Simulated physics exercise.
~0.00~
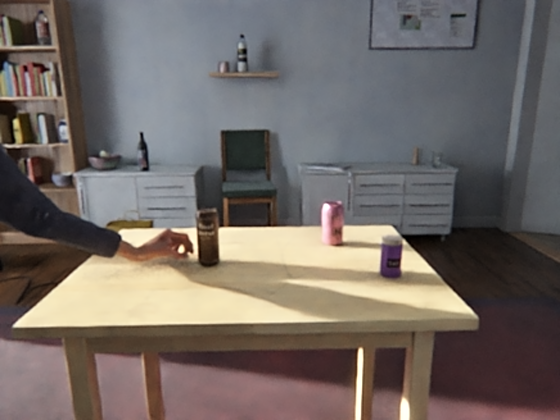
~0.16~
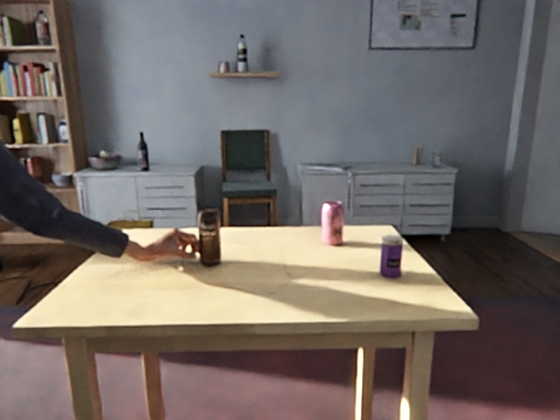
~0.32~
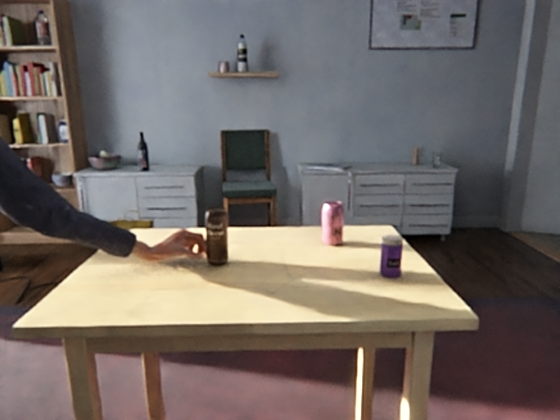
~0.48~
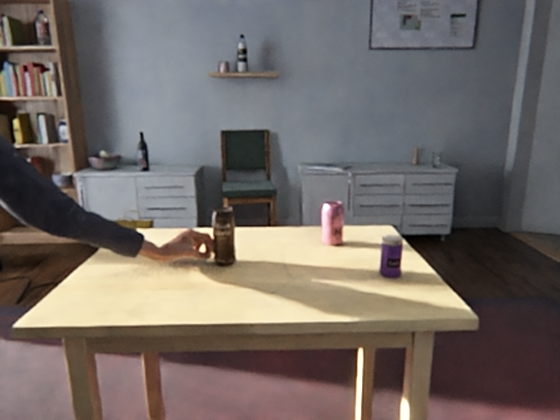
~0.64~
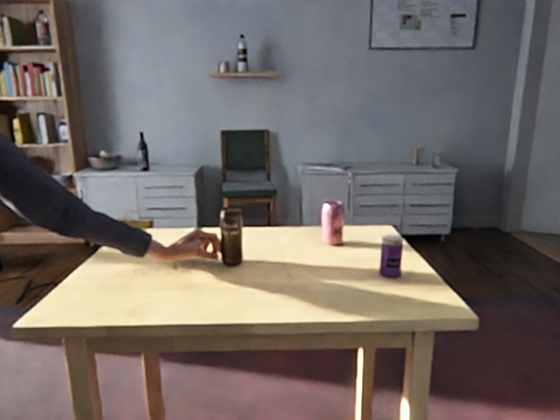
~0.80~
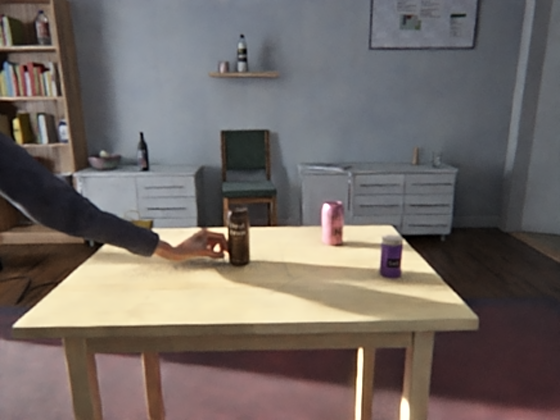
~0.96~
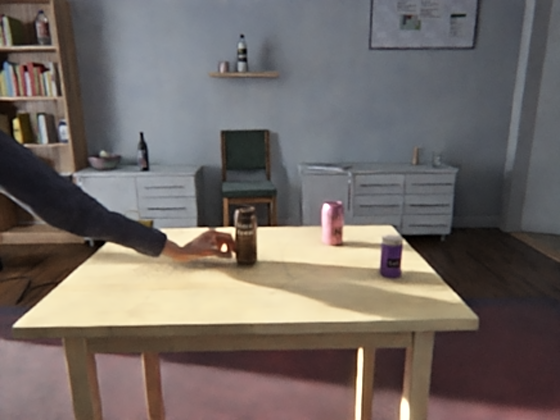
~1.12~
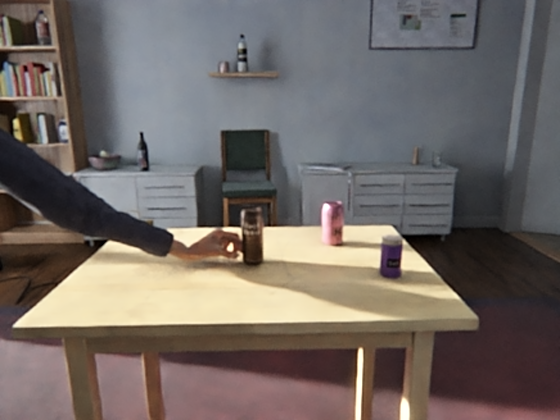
A hand slowly pushes a brown can rightward across the table, and it stays upright.
